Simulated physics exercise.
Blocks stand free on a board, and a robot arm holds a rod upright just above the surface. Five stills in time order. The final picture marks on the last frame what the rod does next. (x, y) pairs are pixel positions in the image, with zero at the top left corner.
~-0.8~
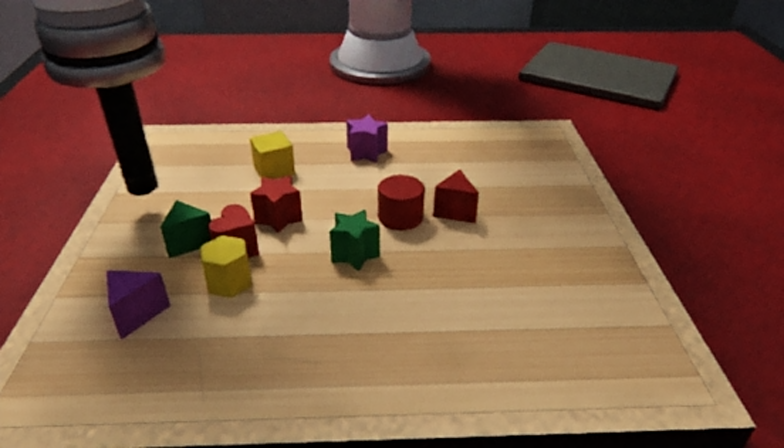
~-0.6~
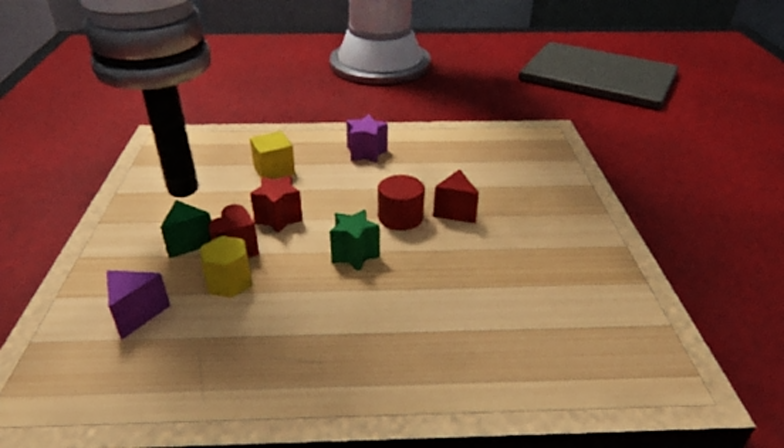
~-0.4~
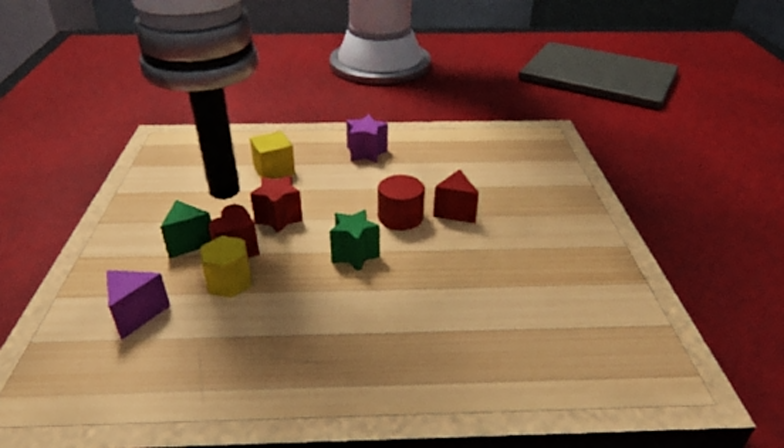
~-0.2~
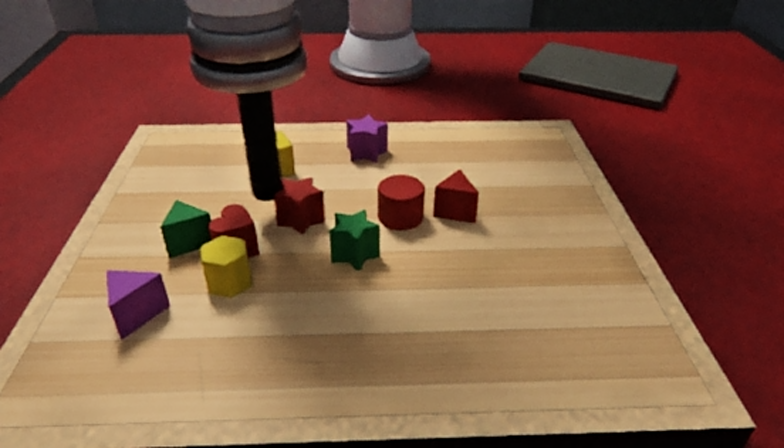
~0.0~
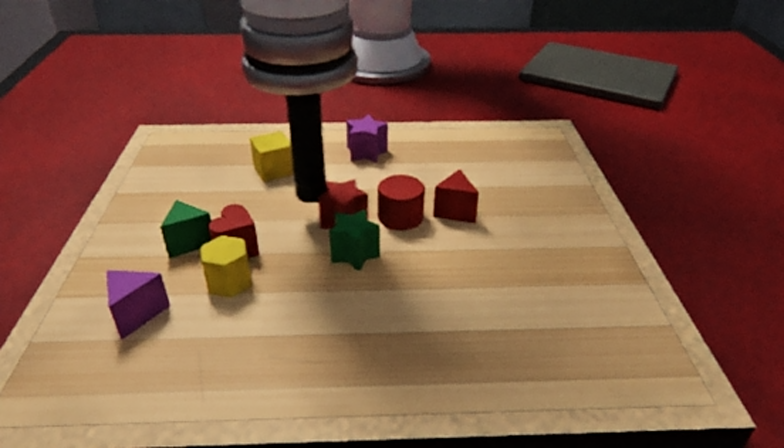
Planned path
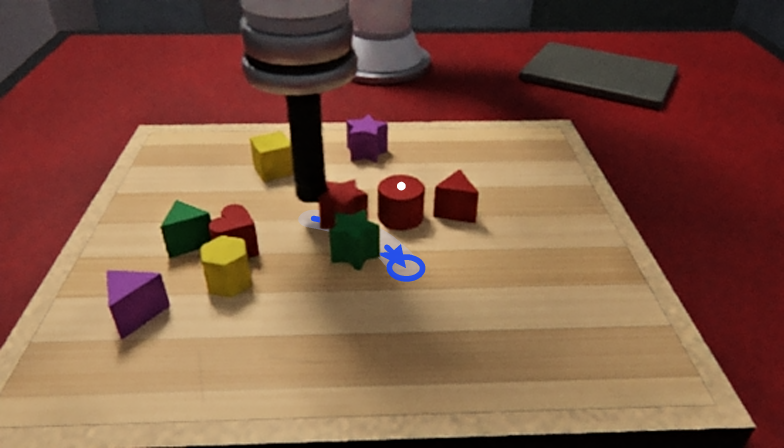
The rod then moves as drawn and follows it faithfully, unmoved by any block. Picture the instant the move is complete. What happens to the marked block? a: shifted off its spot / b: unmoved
My pick is a.
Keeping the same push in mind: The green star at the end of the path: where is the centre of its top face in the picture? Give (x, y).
The answer is (366, 234).
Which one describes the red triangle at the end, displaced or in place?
The block you're asking about gets moved.
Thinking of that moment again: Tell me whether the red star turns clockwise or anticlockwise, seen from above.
If we look at it from overhead, the red star pivots counter-clockwise.
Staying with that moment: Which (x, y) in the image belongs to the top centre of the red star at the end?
The point I'd pick in the picture is (421, 210).
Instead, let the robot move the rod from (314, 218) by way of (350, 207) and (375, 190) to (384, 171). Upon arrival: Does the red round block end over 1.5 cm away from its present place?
Final answer: Yes.
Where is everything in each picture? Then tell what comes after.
The first frame shows rod tip (143, 189); block tops, red star (275, 187); green star (354, 222); red round block (401, 186); red triangle (458, 182).
The second frame shows rod (184, 190); blocks unchanged.
The third frame shows rod (225, 192); blocks unchanged.
The fourth frame shows rod (268, 194); red star (298, 189).
The fifth frame shows rod (312, 196); red star (342, 191); green star (354, 222); red round block (401, 186); red triangle (458, 182).
Path on the board, from (314, 218) through (351, 227) and (383, 244) to (406, 268); the dot is on the red round block.
What follows on the original path. One third of the way, rod (350, 204); red star (383, 198); green star (357, 224), turned 15° clockwise; red round block (417, 186); red triangle (464, 181).
Two thirds of the way, rod (384, 222); red star (415, 206), turned 30° anticlockwise; green star (362, 229), turned 50° clockwise; red round block (435, 186); red triangle (477, 180), turned 20° anticlockwise.
At the end, rod (407, 244); red star (421, 210), turned 55° anticlockwise; green star (366, 234), turned 90° clockwise; red round block (435, 186); red triangle (477, 180), turned 20° anticlockwise.
